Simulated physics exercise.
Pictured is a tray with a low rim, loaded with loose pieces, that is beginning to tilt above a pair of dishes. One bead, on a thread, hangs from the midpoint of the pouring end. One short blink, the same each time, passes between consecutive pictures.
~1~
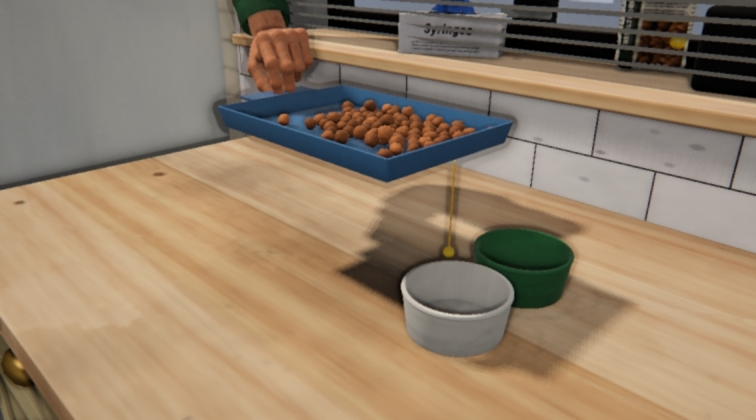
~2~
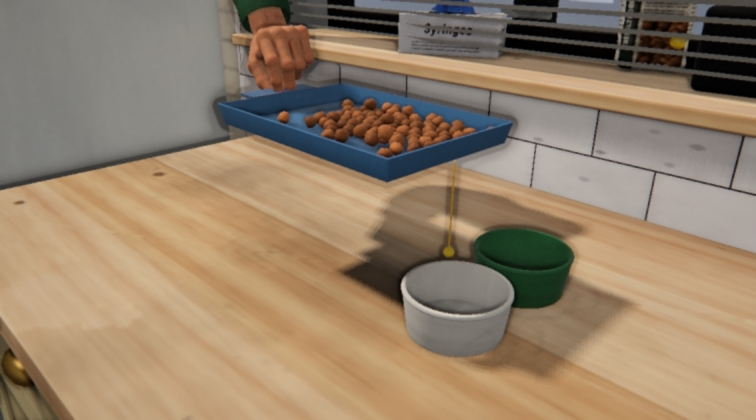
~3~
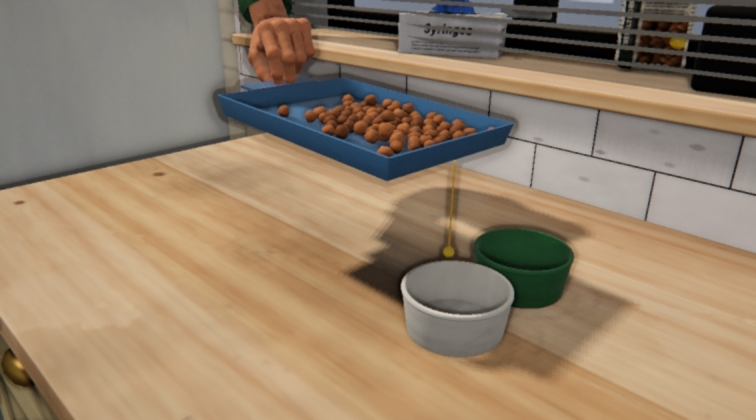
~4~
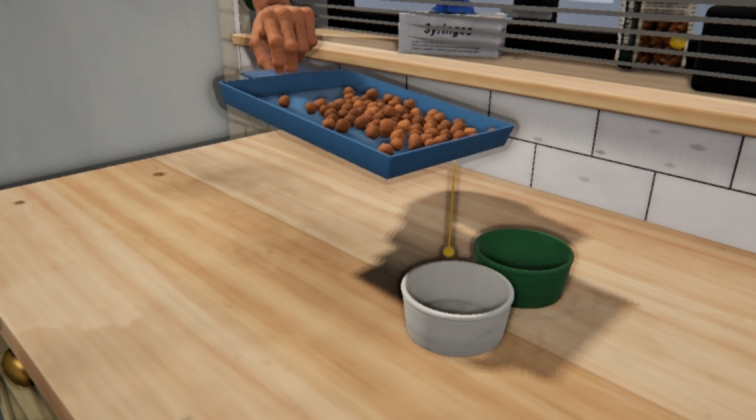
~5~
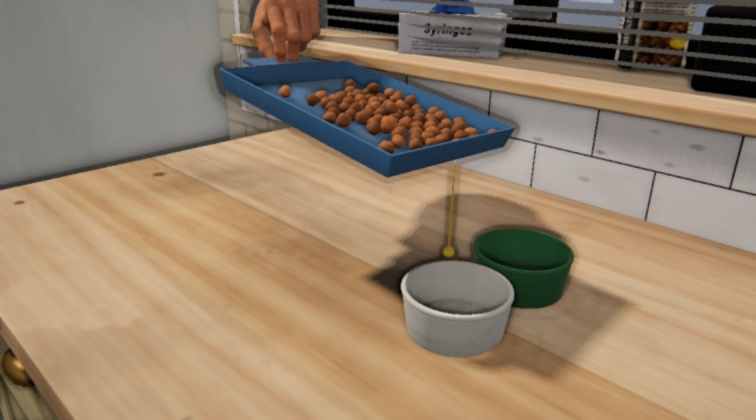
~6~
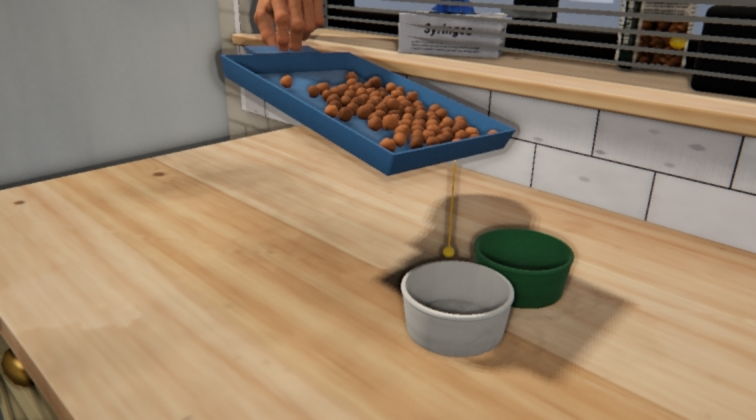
Above a wooden counter holding a white dish and a green dish, a hand slowly raised the far end of a blue tray of round brown nuts, slanting it while the nuts stayed on it.
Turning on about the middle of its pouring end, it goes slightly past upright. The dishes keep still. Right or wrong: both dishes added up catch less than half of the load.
Wrong, they catch more than half.
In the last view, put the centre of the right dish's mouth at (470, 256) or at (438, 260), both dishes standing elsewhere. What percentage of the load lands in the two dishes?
20 %, then 0 %.
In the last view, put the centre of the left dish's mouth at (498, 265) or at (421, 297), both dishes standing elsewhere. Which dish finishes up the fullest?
Well, first the one further left, then the one further right.
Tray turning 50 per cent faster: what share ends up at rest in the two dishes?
Close to 70 in a hundred.
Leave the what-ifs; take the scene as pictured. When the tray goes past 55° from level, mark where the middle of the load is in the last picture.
Centre estimate: (447, 93).
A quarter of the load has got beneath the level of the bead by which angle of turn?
The angle is roughly 105° at that point.
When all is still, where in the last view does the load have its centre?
About pixel (519, 285).
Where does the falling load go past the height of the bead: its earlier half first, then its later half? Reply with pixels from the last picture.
First near (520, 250), later near (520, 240).
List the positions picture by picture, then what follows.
The first picture shows corners of the pouring end at (387, 157) and (506, 121), level; middle of the load at (396, 127), hazelnuts; left dish at (500, 325); right dish at (564, 281); bead on its thread at (449, 252).
The second picture shows corners of the pouring end at (388, 156) and (506, 122), level; middle of the load at (396, 126).
The third picture shows corners of the pouring end at (389, 155) and (507, 123), tipped barely, lowest at the right corner; middle of the load at (396, 124).
The fourth picture shows corners of the pouring end at (390, 154) and (508, 125), tipped a little, lowest at the right corner; middle of the load at (397, 120).
The fifth picture shows corners of the pouring end at (392, 153) and (509, 126), tipped a little, lowest at the right corner; middle of the load at (398, 116).
The sixth picture shows corners of the pouring end at (393, 151) and (509, 128), tipped a little, lowest at the right corner; middle of the load at (399, 112); left dish at (500, 325); right dish at (564, 281).
Soon, tray tipped steeply; nearly all on the tray; a stray few in the right dish.
A while on, tray tipped right over; nearly all on the tray; a stray few in the right dish; a small part in the air.
Towards the end, tray tipped past a quarter turn; about a quarter in the left dish; about two thirds in the right dish; about a quarter outside both.
Finally, tray tipped past a quarter turn; about a quarter in the left dish; about two thirds in the right dish; about a quarter outside both.
